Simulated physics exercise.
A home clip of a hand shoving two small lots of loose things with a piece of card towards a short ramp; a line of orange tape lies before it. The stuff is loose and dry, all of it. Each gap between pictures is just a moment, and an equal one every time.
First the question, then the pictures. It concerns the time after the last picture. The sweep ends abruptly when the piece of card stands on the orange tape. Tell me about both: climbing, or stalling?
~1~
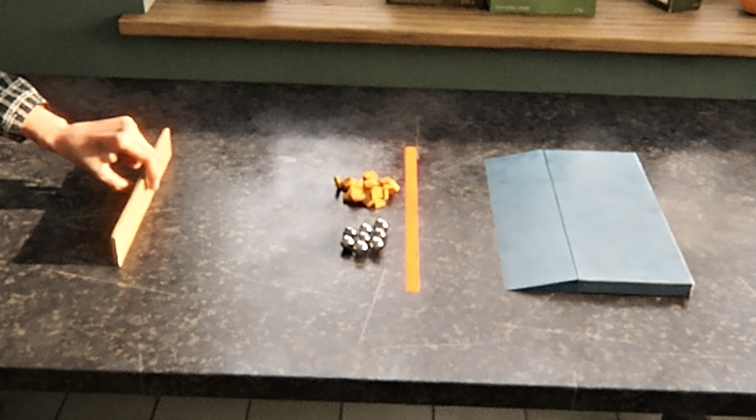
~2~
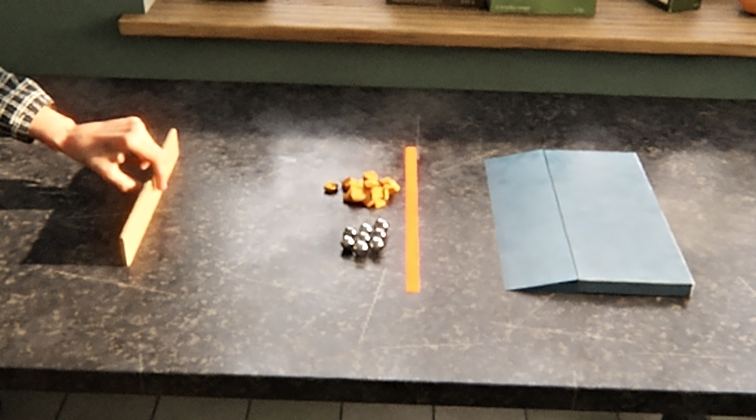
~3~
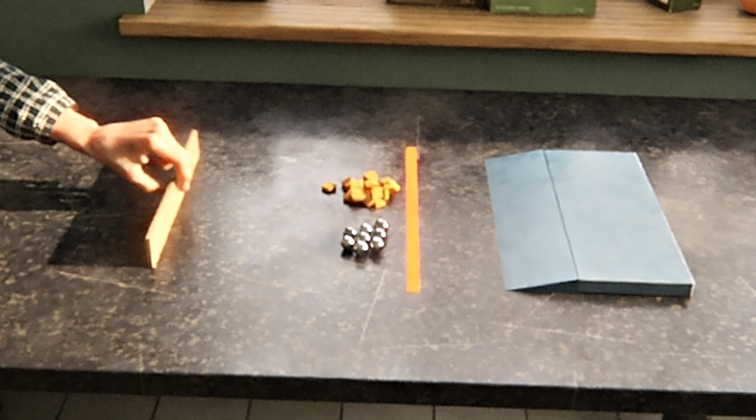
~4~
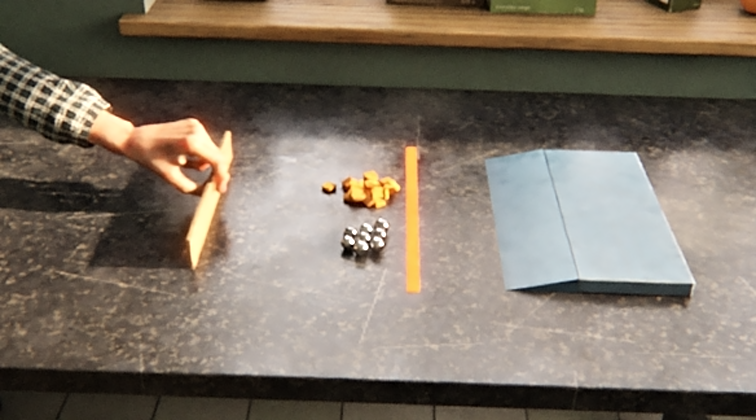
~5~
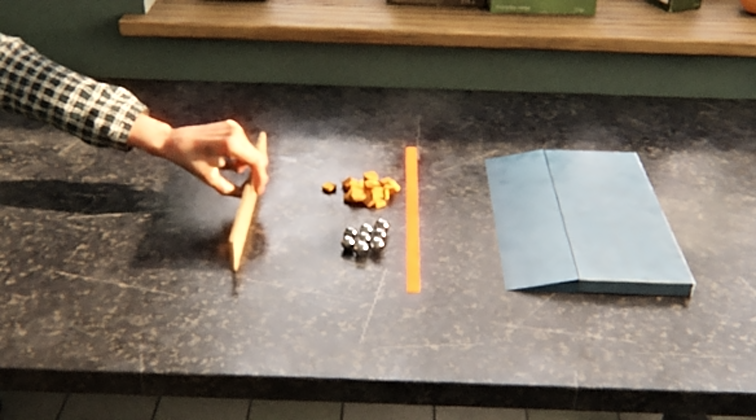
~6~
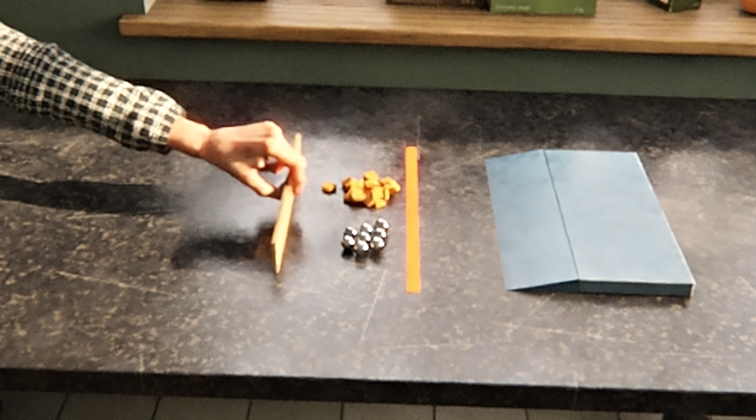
The front batch gets partly up; the back batch never gets up.
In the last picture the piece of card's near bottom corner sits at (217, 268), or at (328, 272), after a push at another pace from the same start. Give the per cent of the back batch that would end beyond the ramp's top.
Close to 0 in a hundred the first time, close to 0 in a hundred the second.
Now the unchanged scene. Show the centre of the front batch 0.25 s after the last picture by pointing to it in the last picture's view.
The centre sits around (463, 238).
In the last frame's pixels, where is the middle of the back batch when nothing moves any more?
I'd say somewhere about (477, 196).
Then, 0.12 s later than the last frame, piece of card still moving, near (367, 185); front batch every one short of the ramp; back batch every one short of the ramp.
Then, 0.25 s later than the last frame, piece of card stopped at the orange tape; front batch every one short of the ramp; back batch every one short of the ramp.
Then, 0.53 s later than the last frame, piece of card stopped at the orange tape; front batch the larger part past the top, roughly a quarter on the ramp; back batch about a tenth on the ramp, almost all short of the ramp.
When it is over, piece of card stopped at the orange tape; front batch every one past the top; back batch not one past the top, about a tenth on the ramp, almost all short of the ramp.
